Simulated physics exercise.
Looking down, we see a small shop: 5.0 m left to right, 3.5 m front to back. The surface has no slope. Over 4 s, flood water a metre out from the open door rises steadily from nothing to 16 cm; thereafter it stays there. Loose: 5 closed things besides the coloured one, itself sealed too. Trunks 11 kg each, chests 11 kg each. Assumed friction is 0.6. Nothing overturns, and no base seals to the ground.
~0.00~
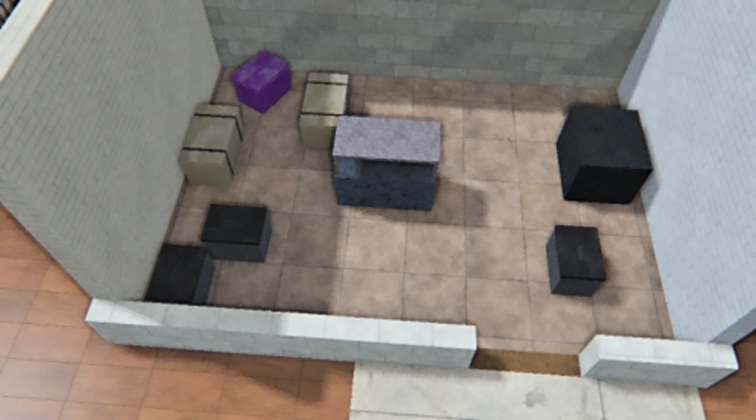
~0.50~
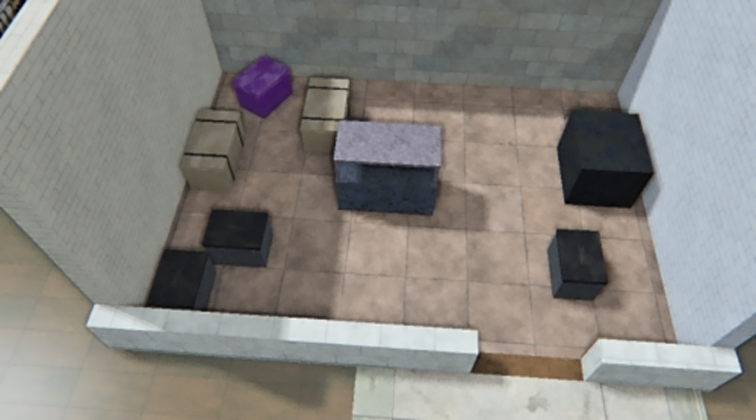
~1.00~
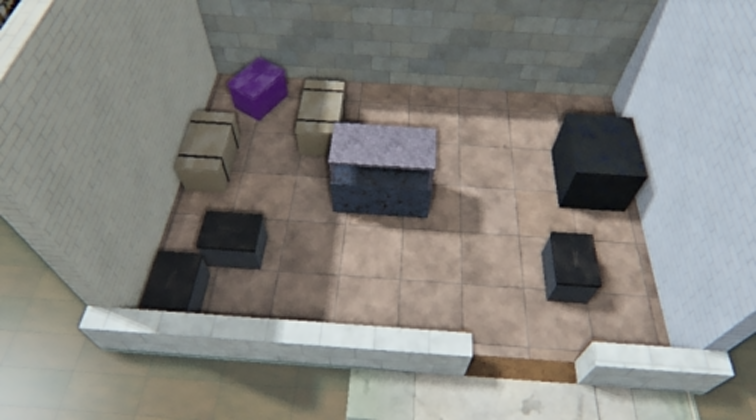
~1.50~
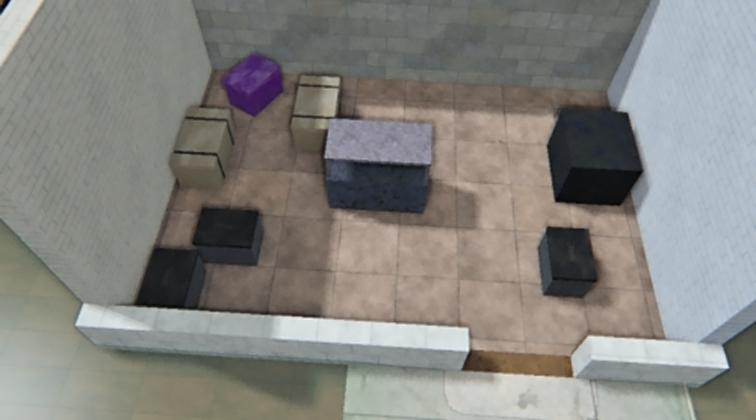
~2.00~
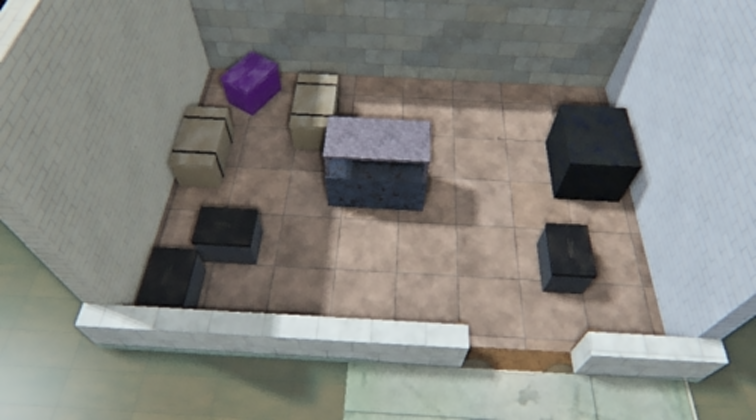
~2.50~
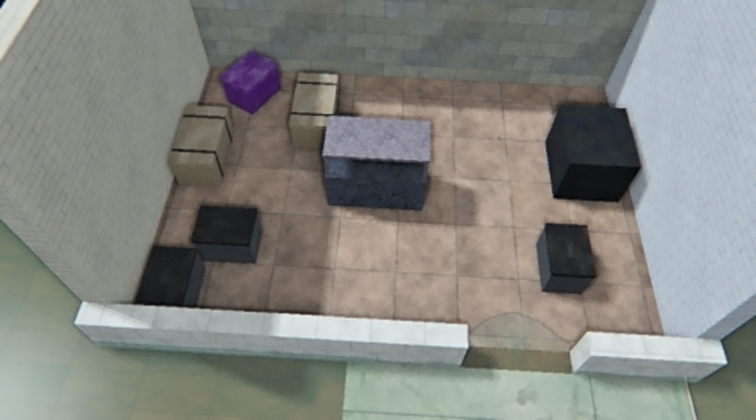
To begin with, a purple box, strapped crates and dark boxes sit around a counter in a small walled shop, with reddish ground outside. The ground outside then turns murky and greenish as water covers it, and lastly a shallow rounded patch spreads in through the front gap, while nothing inside shifts.
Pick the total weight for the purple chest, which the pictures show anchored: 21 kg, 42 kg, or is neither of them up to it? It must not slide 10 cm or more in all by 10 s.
21 kg is enough.
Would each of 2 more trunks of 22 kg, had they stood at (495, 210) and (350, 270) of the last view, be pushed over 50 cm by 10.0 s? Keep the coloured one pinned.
Well, beyond half a metre and then below half a metre.
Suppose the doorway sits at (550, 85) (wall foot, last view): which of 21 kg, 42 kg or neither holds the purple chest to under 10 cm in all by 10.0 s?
Answer: The lower mass works.
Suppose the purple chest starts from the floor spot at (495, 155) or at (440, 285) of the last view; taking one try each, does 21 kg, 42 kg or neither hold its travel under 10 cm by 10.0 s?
In that order: Both loads work; both loads work.
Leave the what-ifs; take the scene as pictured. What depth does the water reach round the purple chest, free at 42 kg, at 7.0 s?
Something like 0 centimetres.
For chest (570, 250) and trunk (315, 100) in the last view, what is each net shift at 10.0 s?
In turn: 60 cm, 0 cm.
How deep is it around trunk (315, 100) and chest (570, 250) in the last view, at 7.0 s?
Close to 0 and 5 centimetres.
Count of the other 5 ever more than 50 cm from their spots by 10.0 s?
Result: 1.
After 3.5 s the purple chest would be 0 cm from its start with 21 kg and 0 cm from its start with 42 kg; 0 cm of water round it then.
After 4.5 s the purple chest would be 0 cm from its start with 21 kg and 0 cm from its start with 42 kg; 0 cm of water round it then.
After 7.0 s the purple chest would be 0 cm from its start with 21 kg and 0 cm from its start with 42 kg; 0 cm of water round it then.
After 10.0 s the purple chest would be 0 cm from its start with 21 kg and 0 cm from its start with 42 kg; 4 cm of water round it then.
